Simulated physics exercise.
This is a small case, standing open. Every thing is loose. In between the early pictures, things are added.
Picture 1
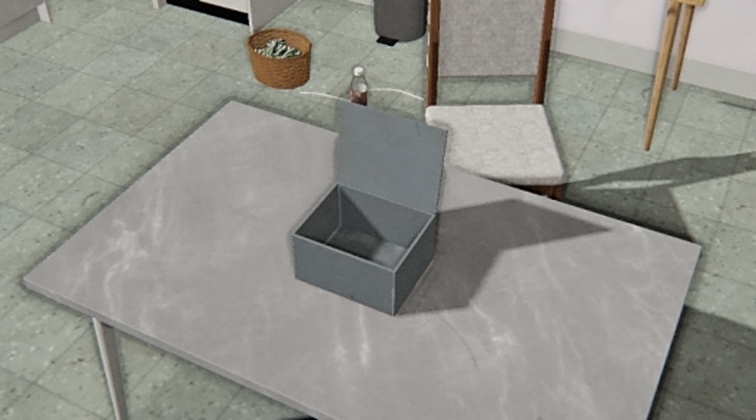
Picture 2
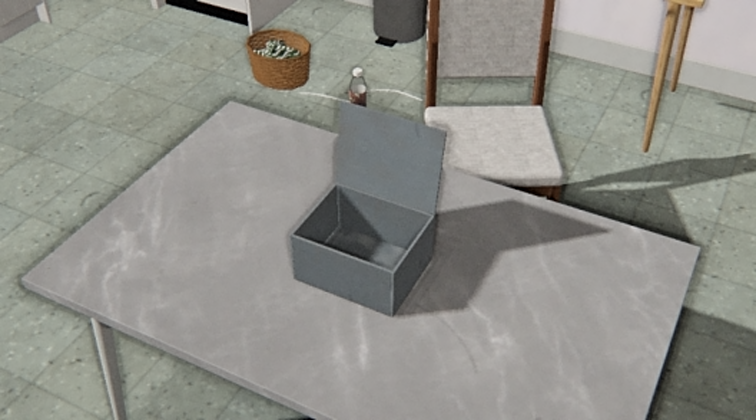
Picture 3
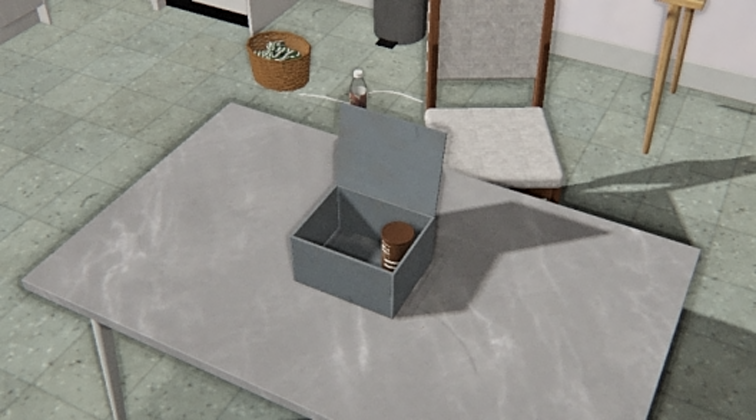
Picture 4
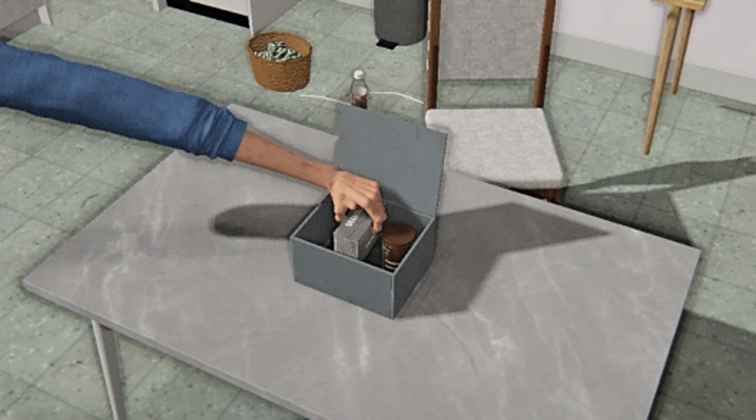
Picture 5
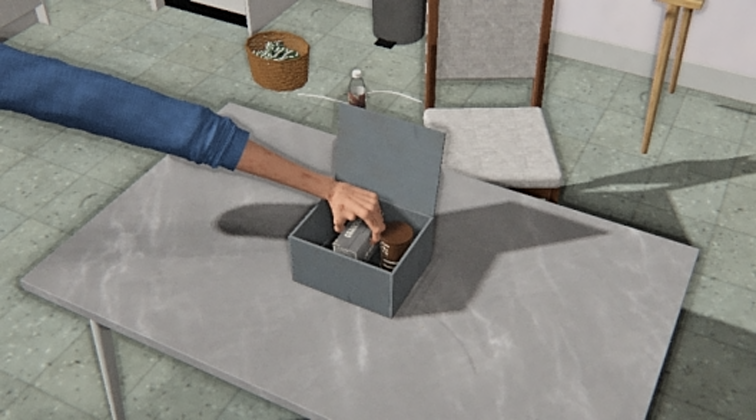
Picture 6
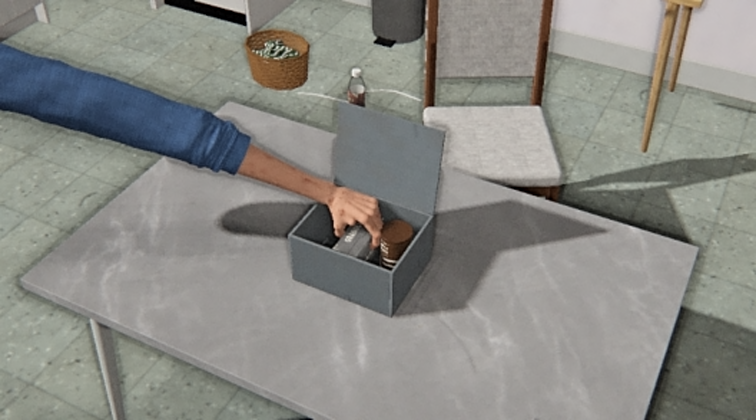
In this clip, an open grey box sits empty on a table, then a brown tin appears inside at the right, and a blue-sleeved arm reaches in from the left, lowering a grey carton beside it and keeping hold.
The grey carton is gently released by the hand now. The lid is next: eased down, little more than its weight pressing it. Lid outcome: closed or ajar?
Closed.
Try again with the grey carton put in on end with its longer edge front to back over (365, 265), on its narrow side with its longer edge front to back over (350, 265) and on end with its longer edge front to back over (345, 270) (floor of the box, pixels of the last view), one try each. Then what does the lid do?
So, one: It remains raised; two: It drops fully; three: It remains raised.
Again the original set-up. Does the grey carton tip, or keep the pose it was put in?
As it turns out, the grey carton keeps its original angle.
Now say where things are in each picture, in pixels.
In the first picture, the last thing is not in view yet.
In the second picture, the last thing is not in view yet.
In the third picture, the last thing is not in view yet; brown tin (397, 249).
In the fourth picture, still above its spot; grey carton (360, 231); brown tin (398, 250).
In the fifth picture, still above its spot; grey carton (359, 241); brown tin (396, 249).
In the sixth picture, put in, still held; grey carton (359, 246); brown tin (396, 248).
Then, 1.30 s later than the last frame, lid 78° above the rim.
Then, 1.70 s later than the last frame, lid 51° above the rim.
Then, 2.10 s later than the last frame, lid 16° above the rim.
When it is over, lid shut; both as before. End places, in pixels of the last picture, grey carton near (359, 246).
